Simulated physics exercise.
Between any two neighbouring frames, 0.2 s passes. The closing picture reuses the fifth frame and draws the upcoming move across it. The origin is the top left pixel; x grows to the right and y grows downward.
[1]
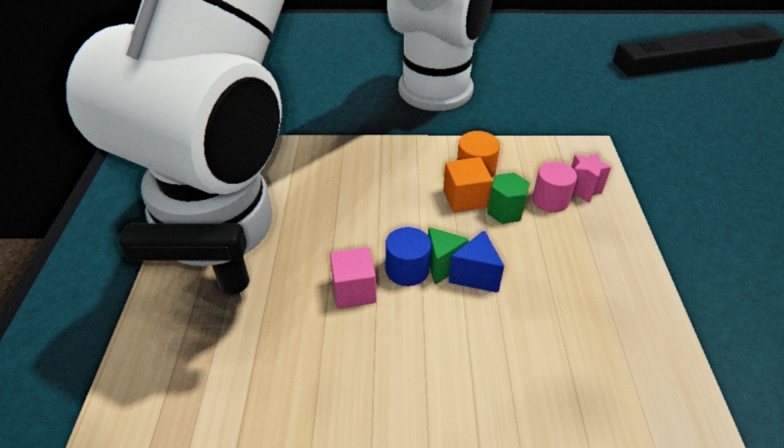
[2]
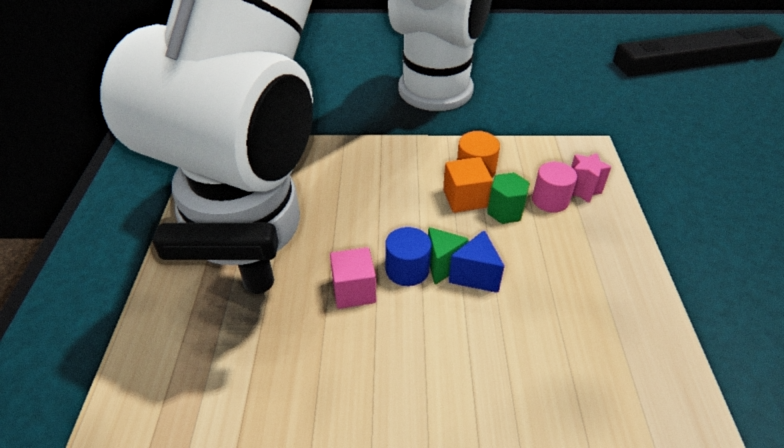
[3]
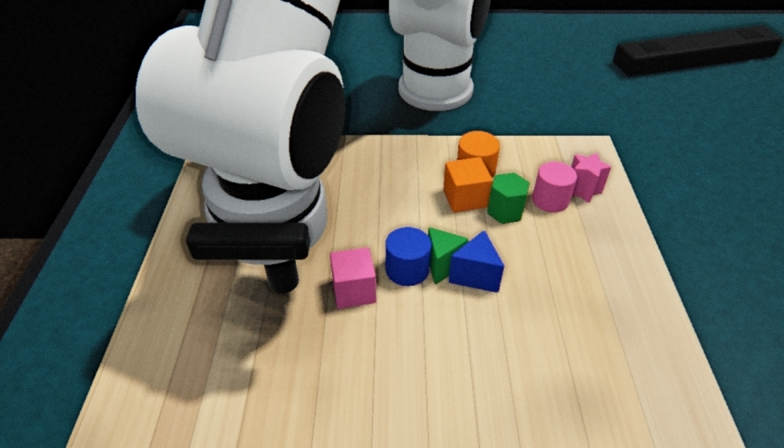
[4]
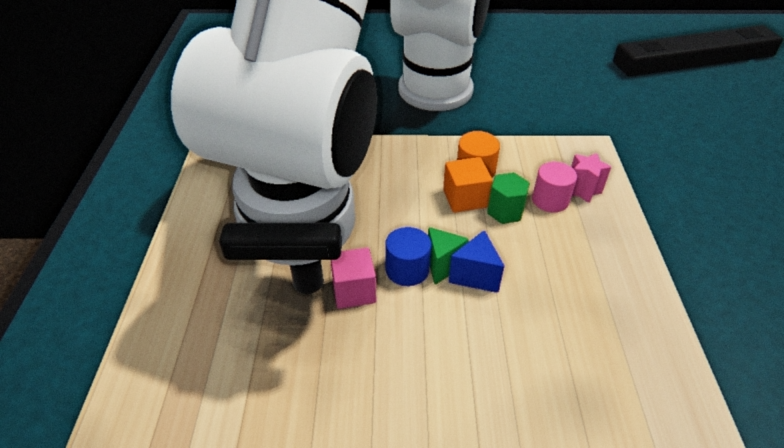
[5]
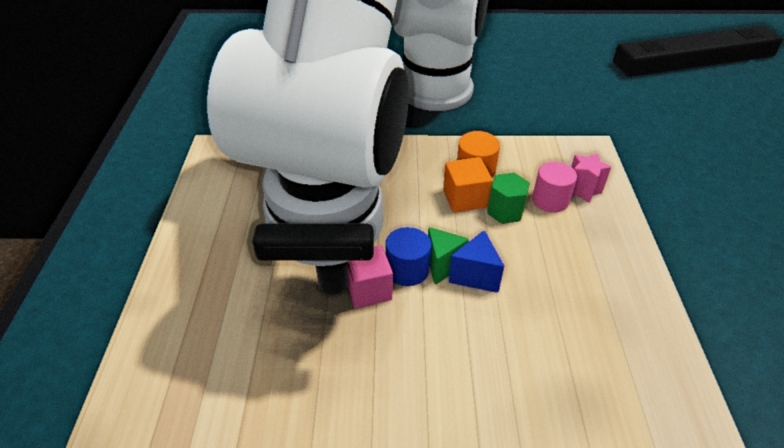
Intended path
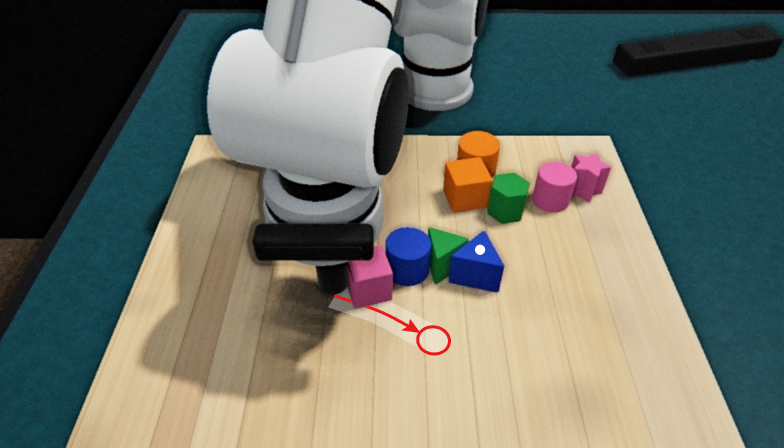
White robot arm sliding right across a wooden board and nudging a pink cube toward a blue cylinder beside other coloured blocks.
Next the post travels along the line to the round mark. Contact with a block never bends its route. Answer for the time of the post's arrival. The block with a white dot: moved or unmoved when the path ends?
Stays put.
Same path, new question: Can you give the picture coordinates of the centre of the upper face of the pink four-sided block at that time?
My best guess is (407, 262).
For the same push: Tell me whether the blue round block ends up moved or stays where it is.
It moves.
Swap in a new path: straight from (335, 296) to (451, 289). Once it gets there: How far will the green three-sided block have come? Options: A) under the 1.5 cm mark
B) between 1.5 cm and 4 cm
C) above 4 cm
The one that fits is C, above 4 cm.
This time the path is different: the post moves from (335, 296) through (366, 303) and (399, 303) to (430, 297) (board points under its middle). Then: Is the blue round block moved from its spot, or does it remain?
By the last moment of the path, the blue round block has shifted.
Drawn move, from (335, 296) via (368, 307) and (401, 322), ending at (434, 340); the dot is on the blue three-sided block.
On the path given first. One third of the way, post (368, 294); pink four-sided block (398, 262), turned 40° anticlockwise; blue round block (420, 234); green three-sided block (456, 233).
Two thirds of the way, post (402, 310); pink four-sided block (407, 262), turned 55° anticlockwise; blue round block (423, 233); green three-sided block (459, 231), turned 15° clockwise.
At the end, post (435, 328); pink four-sided block (407, 262), turned 55° anticlockwise; blue round block (423, 233); green three-sided block (459, 231), turned 15° clockwise; blue three-sided block still.
